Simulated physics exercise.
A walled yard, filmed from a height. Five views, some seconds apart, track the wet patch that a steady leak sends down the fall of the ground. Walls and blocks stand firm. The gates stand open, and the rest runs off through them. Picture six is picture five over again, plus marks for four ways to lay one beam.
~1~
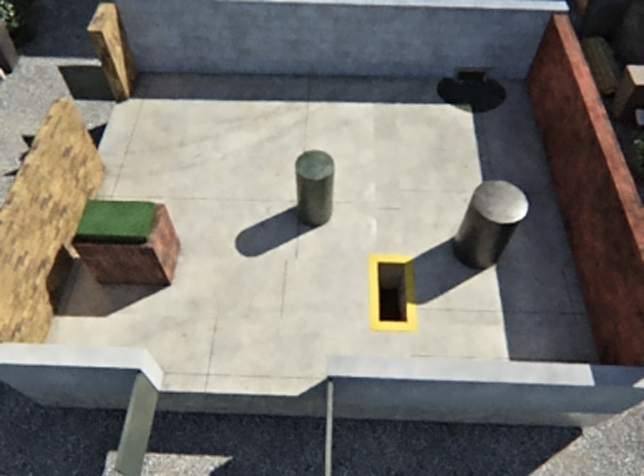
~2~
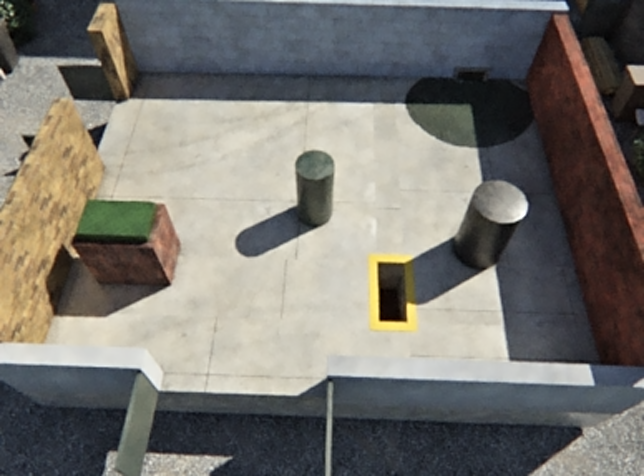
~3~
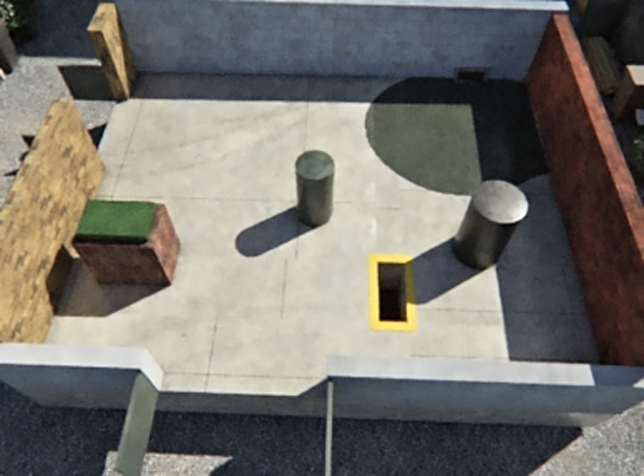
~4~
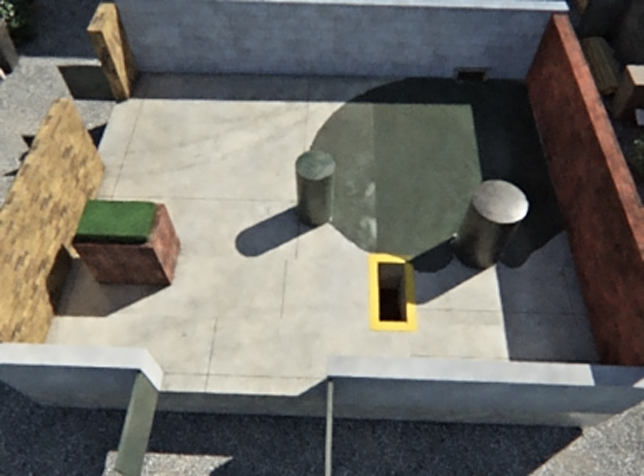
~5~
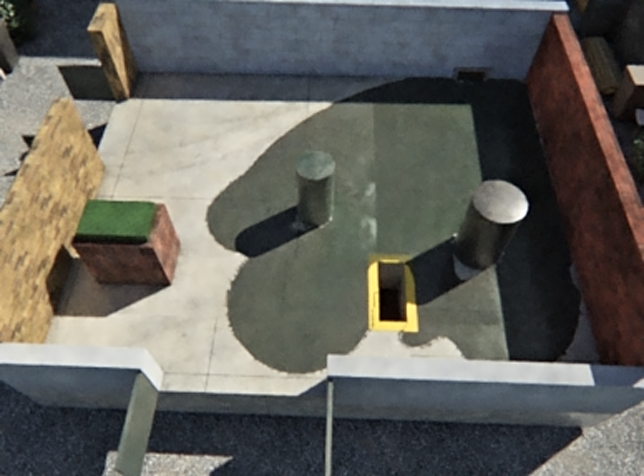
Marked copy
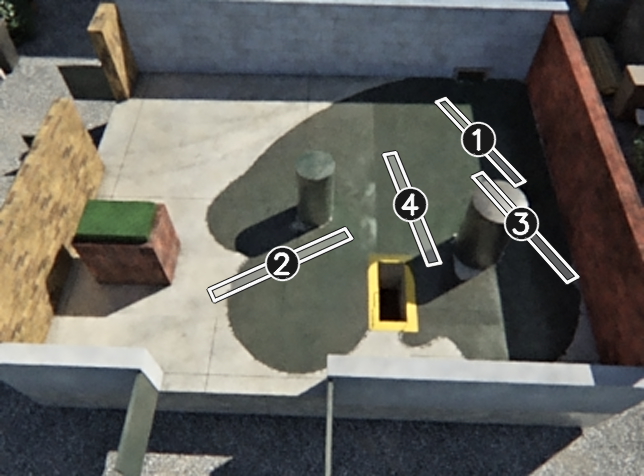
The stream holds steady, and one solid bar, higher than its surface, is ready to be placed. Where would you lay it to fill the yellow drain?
Position 2 does it best.
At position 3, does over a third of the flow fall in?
No.
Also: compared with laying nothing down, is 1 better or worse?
Worse.
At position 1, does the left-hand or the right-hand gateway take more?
The right one.
On the marked copy, 1 from (440, 100) to (520, 183); 2 from (211, 295) to (348, 233); 3 from (477, 174) to (572, 279); 4 from (389, 153) to (434, 264).
With 1, about 14 % of the stream goes into the yellow drain, about 78 % out by the gates.
With 2, about 28 % of the stream goes into the yellow drain, about 68 % out by the gates.
With 3, about 20 % of the stream goes into the yellow drain, about 74 % out by the gates.
With 4, about 12 % of the stream goes into the yellow drain, about 81 % out by the gates.
